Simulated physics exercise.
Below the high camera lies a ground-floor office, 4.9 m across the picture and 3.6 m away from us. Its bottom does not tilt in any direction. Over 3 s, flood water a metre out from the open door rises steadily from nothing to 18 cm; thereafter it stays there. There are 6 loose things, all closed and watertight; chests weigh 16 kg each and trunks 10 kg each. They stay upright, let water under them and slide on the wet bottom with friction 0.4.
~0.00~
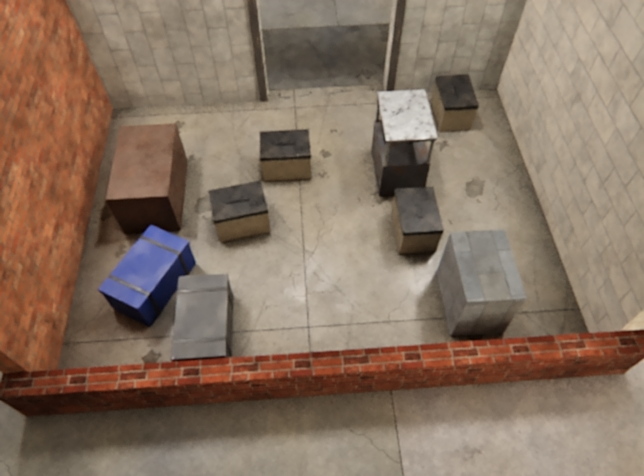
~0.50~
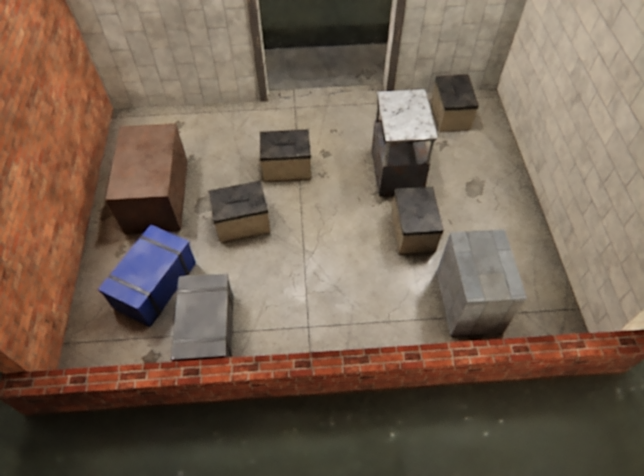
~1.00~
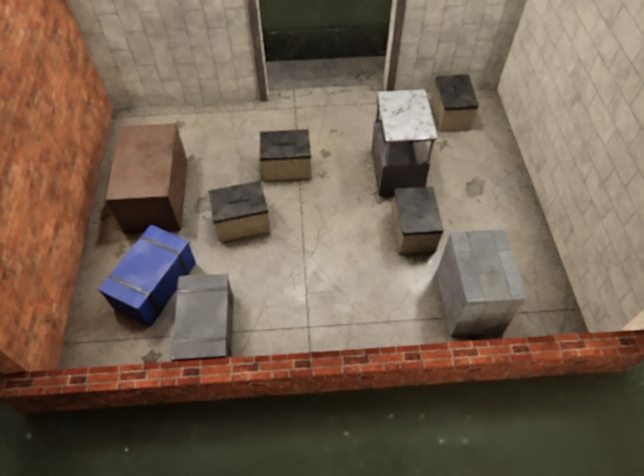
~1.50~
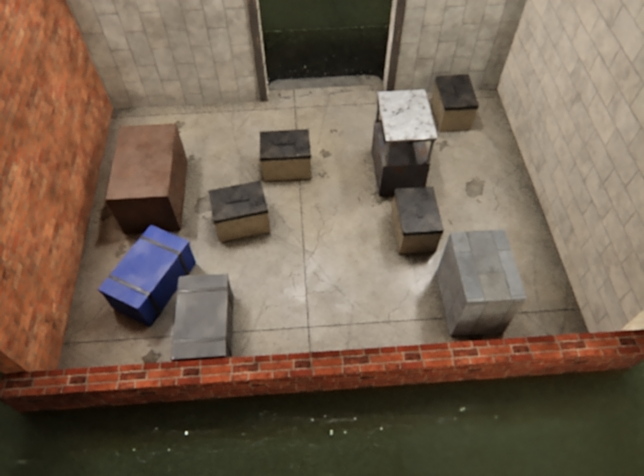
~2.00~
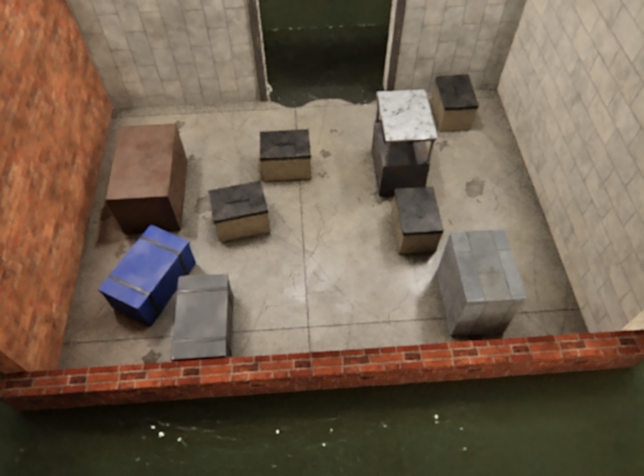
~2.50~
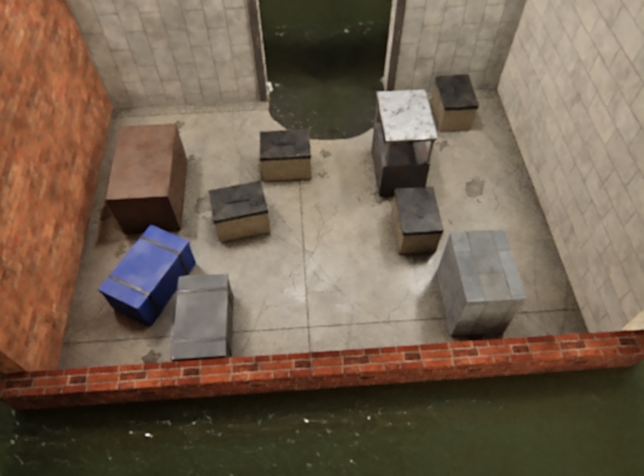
In a walled ground-floor room, dark water rises outside, then spreads in through the doorway.
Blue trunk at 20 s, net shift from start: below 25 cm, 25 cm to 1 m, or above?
25 cm to 1 m.
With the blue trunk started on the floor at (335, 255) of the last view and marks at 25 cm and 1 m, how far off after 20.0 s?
I'd say it goes a long distance.
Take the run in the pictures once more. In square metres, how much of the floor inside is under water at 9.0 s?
At that time the wet patch spans about 16 m2.
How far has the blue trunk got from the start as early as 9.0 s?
It has shifted about 40 cm.
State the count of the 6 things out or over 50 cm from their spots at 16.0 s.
I get 4.
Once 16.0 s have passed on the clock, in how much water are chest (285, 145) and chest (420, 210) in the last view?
Close to 16 and 13 centimetres.
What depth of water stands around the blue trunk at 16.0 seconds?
About 15 cm.
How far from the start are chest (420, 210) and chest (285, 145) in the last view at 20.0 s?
120 cm, 200 cm.
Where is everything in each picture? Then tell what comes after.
In the first picture, the blue trunk at (145, 265), on the bottom; 0.0 m2 under water; 0 of 6 have shifted.
In the second picture, the blue trunk at (145, 265) rests on the ground; water covers 0.0 m2; 0 of 6 have shifted.
In the third picture, the blue trunk at (145, 265), on the bottom; water covers 0.0 m2; 0 of 6 have shifted.
In the fourth picture, the blue trunk at (145, 265), on the bottom; 0.0 m2 under water; 0 of 6 have shifted.
In the fifth picture, the blue trunk at (145, 265), on the bottom; water covers 0.1 m2; 0 of 6 have shifted.
In the sixth picture, the blue trunk at (145, 265), on the bottom; water covers 0.9 m2; 0 of 6 have shifted.
After 4.0 s the blue trunk is near (145, 265), 0.0 m from its start, aground; 0 afloat.
After 9.0 s the blue trunk is near (104, 246), 0.4 m from its start, afloat; 3 afloat.
After 16.0 s the blue trunk is near (100, 242), 0.4 m from its start, afloat; 6 afloat.
After 20.0 s the blue trunk is near (99, 241), 0.4 m from its start, afloat; 6 afloat.
